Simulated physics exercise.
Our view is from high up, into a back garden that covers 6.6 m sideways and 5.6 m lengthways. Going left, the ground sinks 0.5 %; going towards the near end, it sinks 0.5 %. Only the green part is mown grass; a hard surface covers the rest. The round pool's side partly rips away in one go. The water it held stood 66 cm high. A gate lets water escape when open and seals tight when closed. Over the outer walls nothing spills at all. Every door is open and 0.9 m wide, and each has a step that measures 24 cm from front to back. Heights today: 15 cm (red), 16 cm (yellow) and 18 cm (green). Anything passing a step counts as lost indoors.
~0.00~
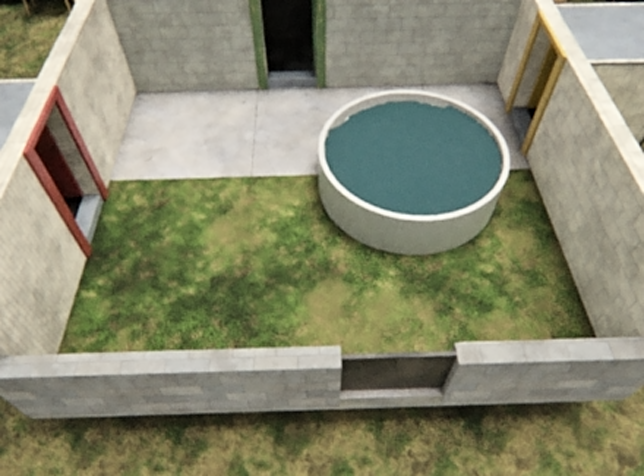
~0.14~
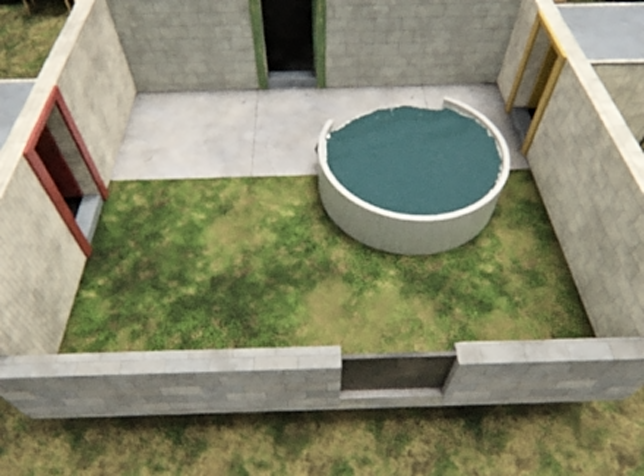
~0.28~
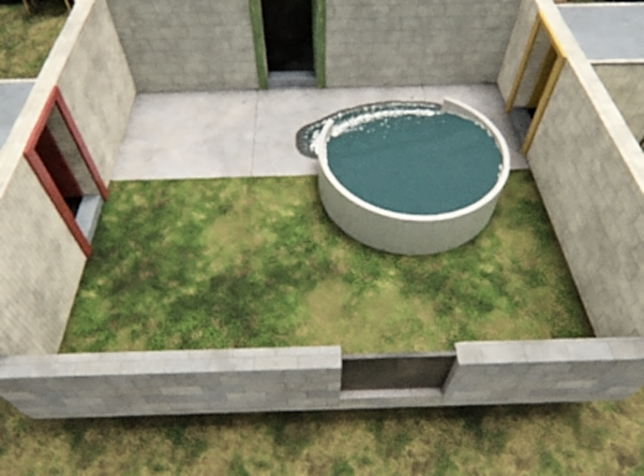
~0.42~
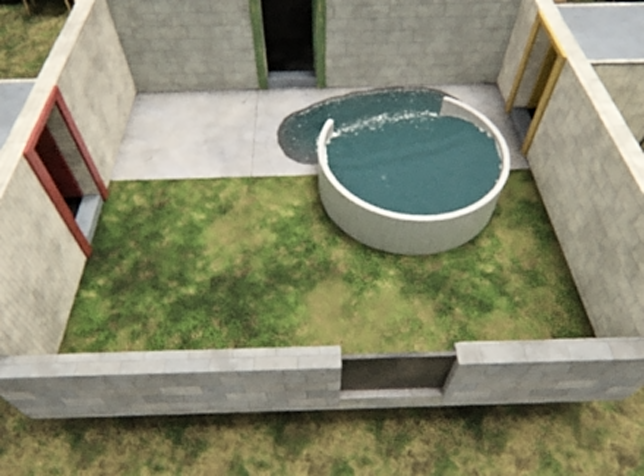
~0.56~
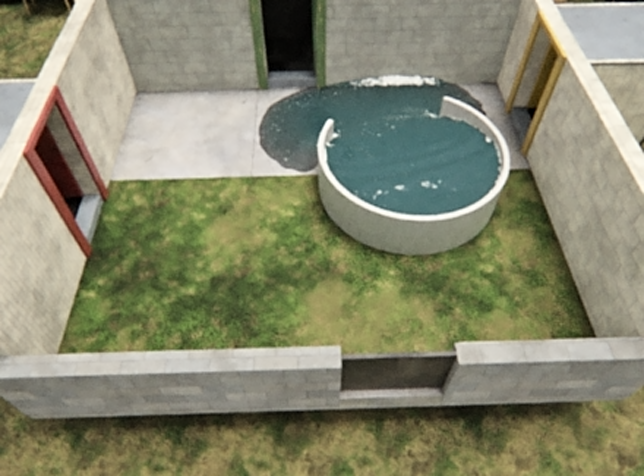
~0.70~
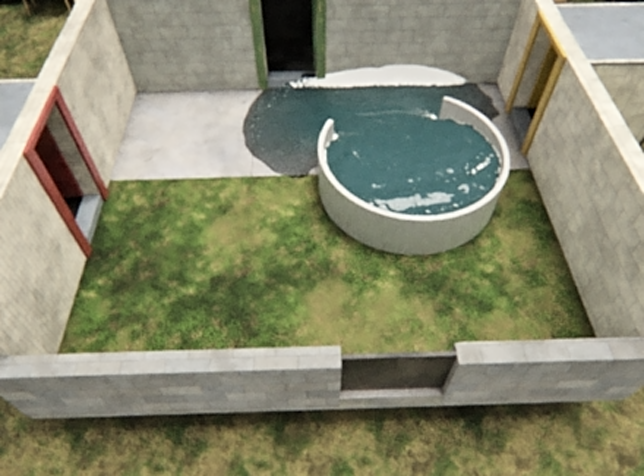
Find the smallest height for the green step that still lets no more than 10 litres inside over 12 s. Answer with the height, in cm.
The green step could go as low as about 30 cm.
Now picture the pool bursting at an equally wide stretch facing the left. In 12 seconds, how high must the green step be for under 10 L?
In that case you'd want it roughly 8.0 cm high.
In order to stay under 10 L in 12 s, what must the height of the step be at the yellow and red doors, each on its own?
Roughly 15 cm for the yellow door and roughly 10.5 cm for the red door.
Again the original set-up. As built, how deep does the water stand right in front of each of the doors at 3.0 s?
The red door has 10 cm, the yellow door 18 cm and the green door 22 cm.
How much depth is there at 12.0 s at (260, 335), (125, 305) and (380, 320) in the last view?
Close to 12, 13 and 11 cm, one after the other.
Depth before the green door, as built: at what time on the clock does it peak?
It peaks at about 1.6 s.
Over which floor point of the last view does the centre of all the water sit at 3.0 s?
The water's centre is at about (343, 139).
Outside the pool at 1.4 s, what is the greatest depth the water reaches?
About 49 cm.
After 1.4 s water covers 25 % of the floor, deepest (49 cm) near (364, 86); 30 cm at the green door, 19 litres in over its 18 cm step.
After 3.0 s water covers 45 % of the floor, deepest (37 cm) near (146, 97); 22 cm at the green door, 81 litres in over its 18 cm step.
After 12.0 s water covers 100 % of the floor, deepest (16 cm) near (48, 387); 10 cm at the green door, 86 litres in over its 18 cm step.
At the green door as built, the water arrived by 0.7 s and peaked near 30 cm at 1.6 s.
With a step of 26.5 cm, 21 litres would have come in within the 12 s; with 35.5 cm, 1 litre. So under 10 litres takes about 30 cm.
